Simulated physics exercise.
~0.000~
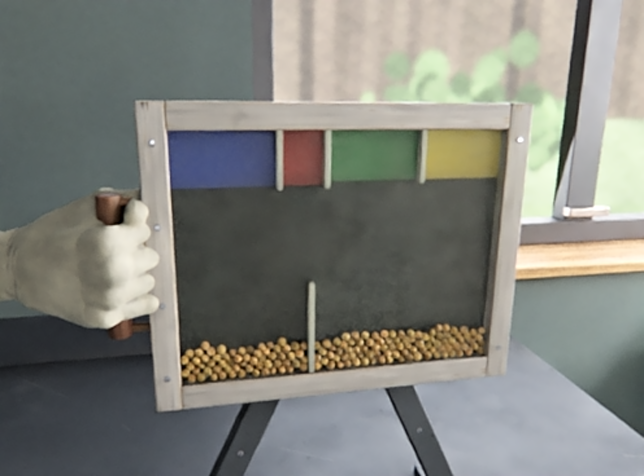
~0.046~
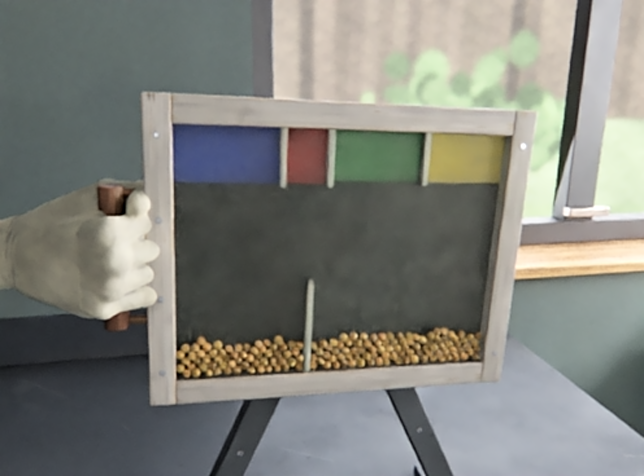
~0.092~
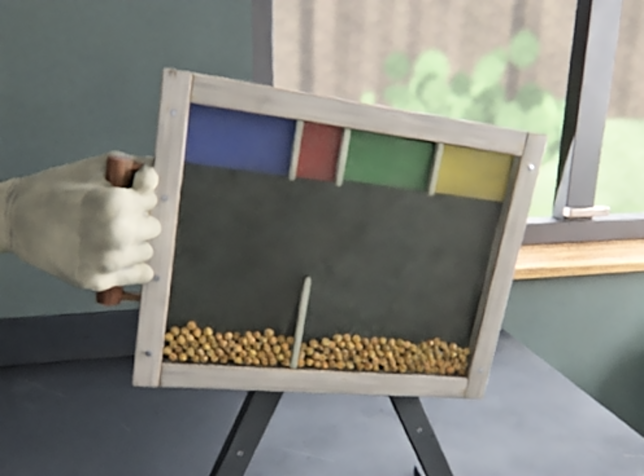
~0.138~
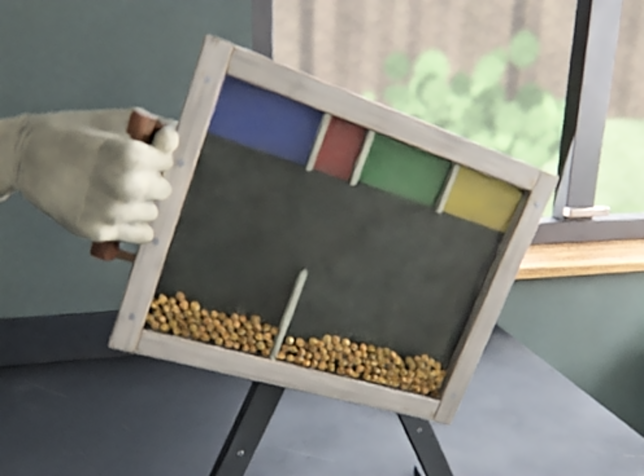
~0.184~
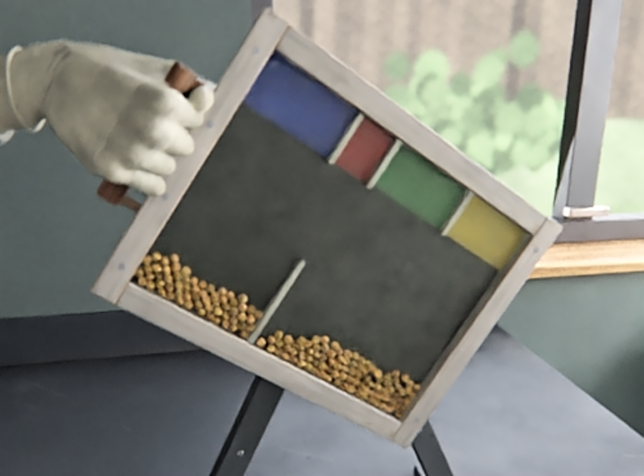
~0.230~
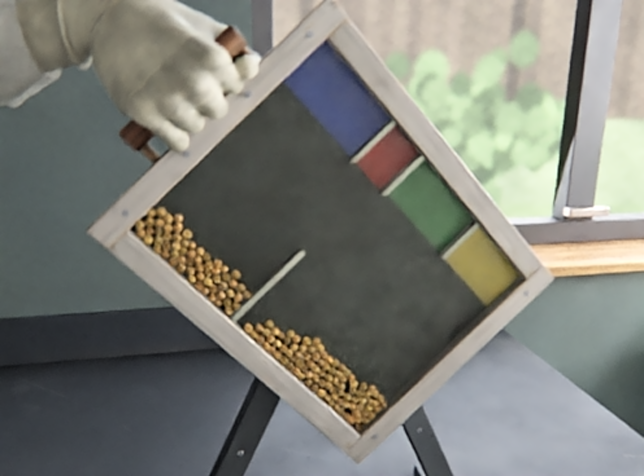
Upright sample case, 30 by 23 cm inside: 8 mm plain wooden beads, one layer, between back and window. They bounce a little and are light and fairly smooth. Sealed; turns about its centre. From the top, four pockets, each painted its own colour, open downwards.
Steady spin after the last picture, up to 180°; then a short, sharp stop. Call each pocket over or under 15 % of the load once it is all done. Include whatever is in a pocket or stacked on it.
Red pocket - under, yellow pocket - over, blue pocket - over, green pocket - under.
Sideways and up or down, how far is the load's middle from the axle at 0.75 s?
It sits about 3 cm left and about 8 cm below the axle.
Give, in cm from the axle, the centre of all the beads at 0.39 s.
Some 9 cm left and 2 cm below.
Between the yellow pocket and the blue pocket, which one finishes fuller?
By the end, the yellow pocket holds more.
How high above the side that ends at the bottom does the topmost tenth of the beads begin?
Somewhere near 6 cm, I'd say.
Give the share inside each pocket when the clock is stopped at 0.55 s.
Red pocket: 0; yellow pocket: 10; blue pocket: 0; green pocket: 0.
After 0.39 s it has turned 94°, the beads' middle is 9 cm left of and 2 cm below the axle; inside pockets, nothing yet.
After 0.75 s it has turned 180°, the beads' middle is 3 cm left of and 8 cm below the axle; inside pockets, red 10 %, yellow 35 %, blue 30 %.
Settled by 1.7 s, red 10 %, yellow 55 %, blue 30 %, green 10 %.
